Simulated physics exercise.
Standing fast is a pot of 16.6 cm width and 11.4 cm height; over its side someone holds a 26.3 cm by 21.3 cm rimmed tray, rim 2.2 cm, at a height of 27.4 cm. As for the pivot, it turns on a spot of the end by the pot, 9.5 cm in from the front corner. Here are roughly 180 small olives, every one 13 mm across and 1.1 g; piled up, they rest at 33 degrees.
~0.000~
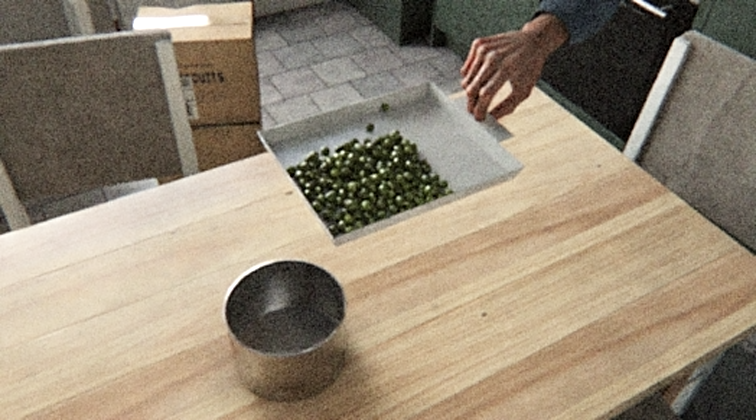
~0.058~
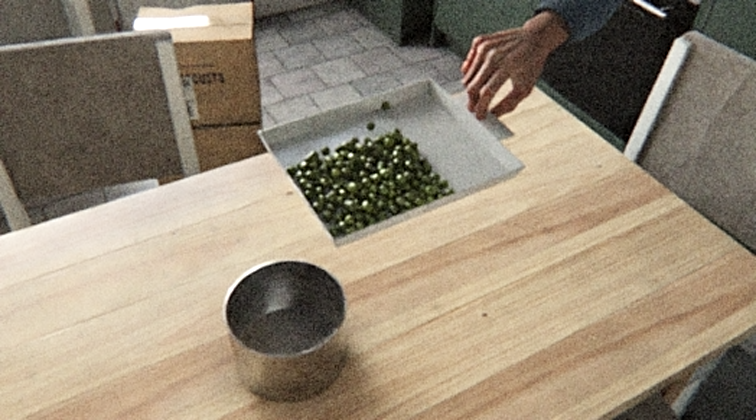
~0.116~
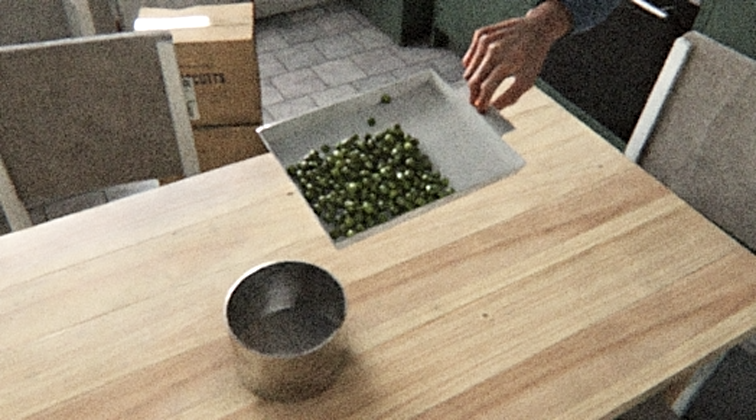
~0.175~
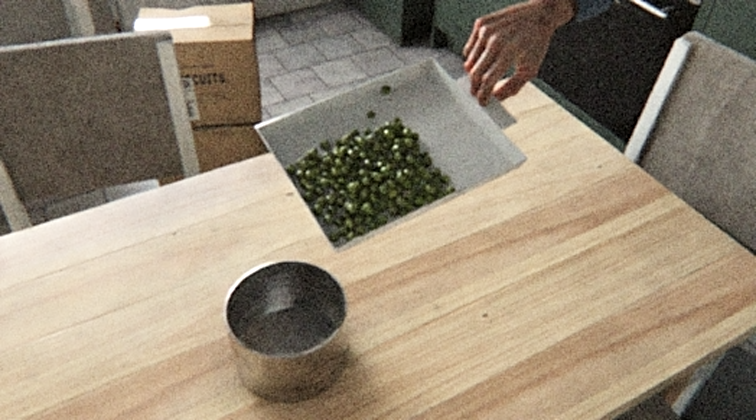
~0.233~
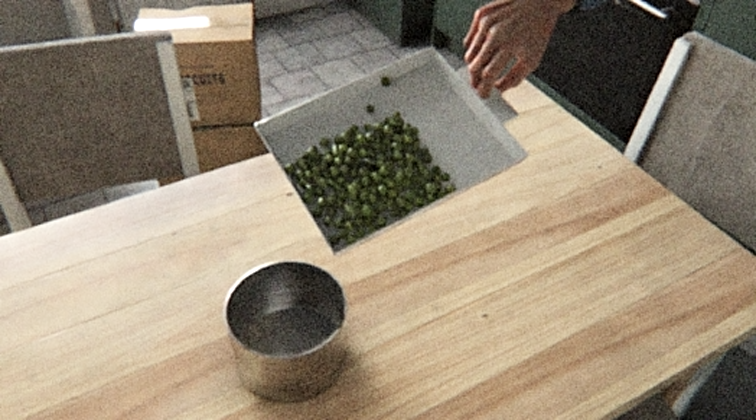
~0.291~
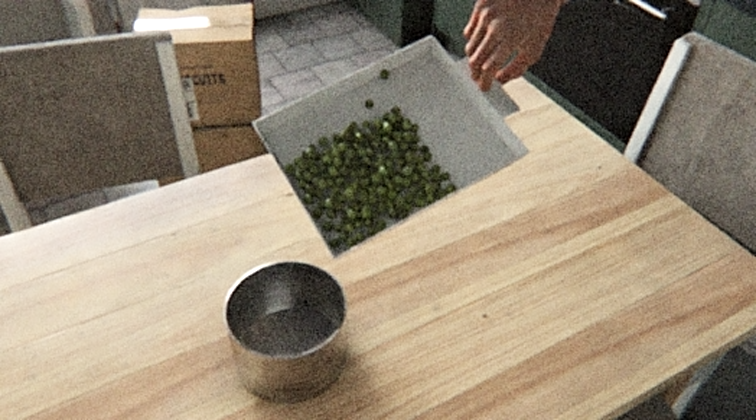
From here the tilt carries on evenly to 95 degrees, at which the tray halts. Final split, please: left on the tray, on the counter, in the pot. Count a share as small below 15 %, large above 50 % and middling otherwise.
Tray: Small. Counter: Large. Pot: Middling.
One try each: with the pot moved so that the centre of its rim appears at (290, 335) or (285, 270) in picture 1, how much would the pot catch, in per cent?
Around 75 per cent, then around 0 per cent.
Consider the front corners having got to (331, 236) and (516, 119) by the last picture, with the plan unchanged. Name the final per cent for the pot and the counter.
That works out as pot 65 and counter 35.
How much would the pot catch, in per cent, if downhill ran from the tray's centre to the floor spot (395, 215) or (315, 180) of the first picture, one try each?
I'd put it at roughly 30 per cent for the first tilt and roughly 50 per cent for the second.
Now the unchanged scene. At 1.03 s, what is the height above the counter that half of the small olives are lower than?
Some 28 cm.
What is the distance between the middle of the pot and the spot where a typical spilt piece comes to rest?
Distance: Roughly 16 cm.
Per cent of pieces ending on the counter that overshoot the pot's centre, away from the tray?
About 30 %.
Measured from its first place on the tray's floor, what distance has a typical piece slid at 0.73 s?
By then it sits near 2 cm from where it began.
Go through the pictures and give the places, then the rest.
Tray tilt 0 degrees, front corners at (336, 234) and (517, 165); middle of the pieces at (366, 176); pot at (285, 305), in the first picture.
Tray tilt 1 degrees, front corners at (336, 235) and (518, 164); middle of the pieces at (367, 176), in the second picture.
Tray tilt 5 degrees, front corners at (336, 239) and (519, 161), lowest corner left front; middle of the pieces at (367, 175), in the third picture.
Tray tilt 9 degrees, front corners at (336, 243) and (520, 157), lowest corner left front; middle of the pieces at (367, 173), in the fourth picture.
Tray tilt 14 degrees, front corners at (336, 247) and (521, 153), lowest corner left front; middle of the pieces at (367, 171), in the fifth picture.
Tray tilt 19 degrees, front corners at (336, 251) and (522, 150), lowest corner left front; middle of the pieces at (366, 170); pot at (286, 306). Its pace works out near 80 degrees a second, in the sixth picture.
After 0.73 s, tilt 55 degrees; the tray holds 100 %, the pot 0 %.
Then, at 1.03 s, tilt 80 degrees; the tray holds 75 %, the pot 5 %.
After 1.43 s, tilt 95 degrees; the tray holds 0 %, the pot 40 %.
By 2.4 s all is still; tray 0 %, counter 60 %, pot 40 %.
